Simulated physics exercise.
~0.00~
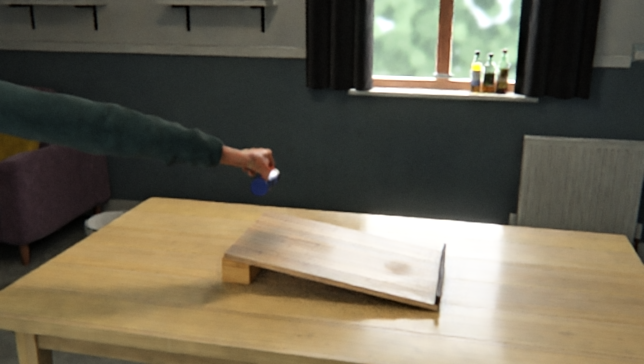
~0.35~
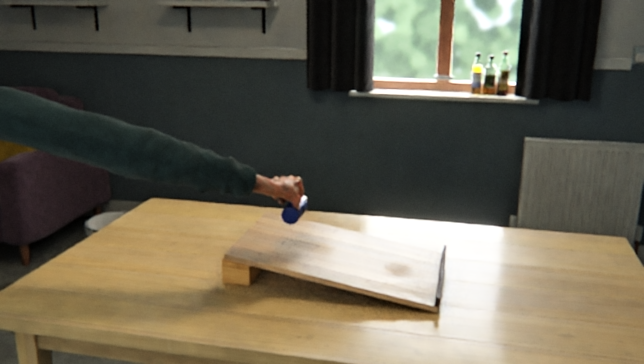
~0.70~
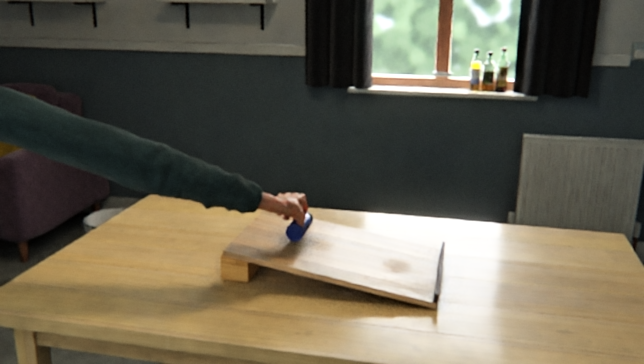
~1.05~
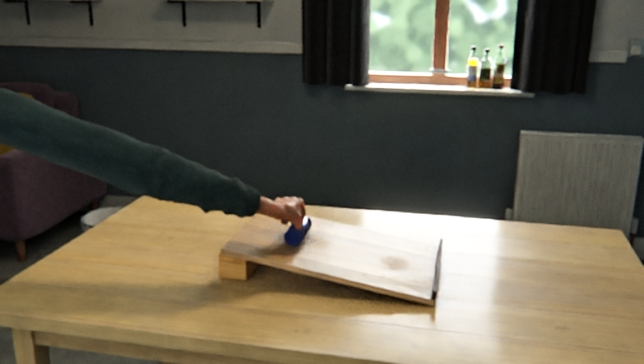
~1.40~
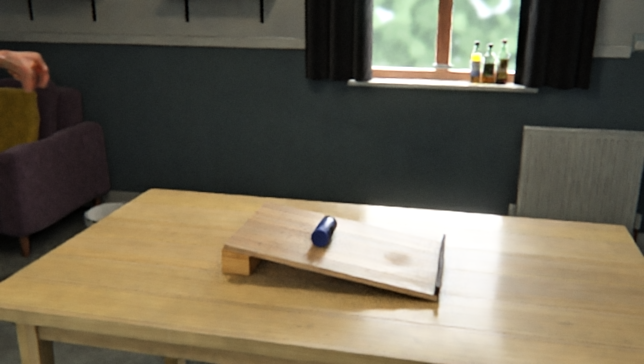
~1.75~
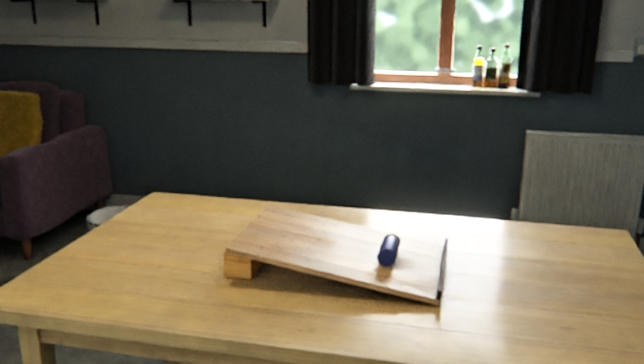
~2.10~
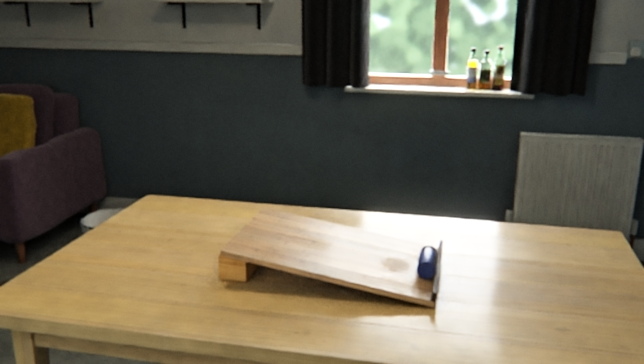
A pale wooden board slopes down to the right on a light wooden table, its left end raised on a small block and its right end fitted with a dark upright edge. The slightly swaying view faces a dark wall with a curtained window, bottles on the sill, a radiator at right and a purple armchair at left. A green-sleeved arm reaches in from the left and lowers a blue shaker on its side onto the upper board. The hand lets go and withdraws left. The shaker travels down the slope and ends near the dark edge, still on the board.
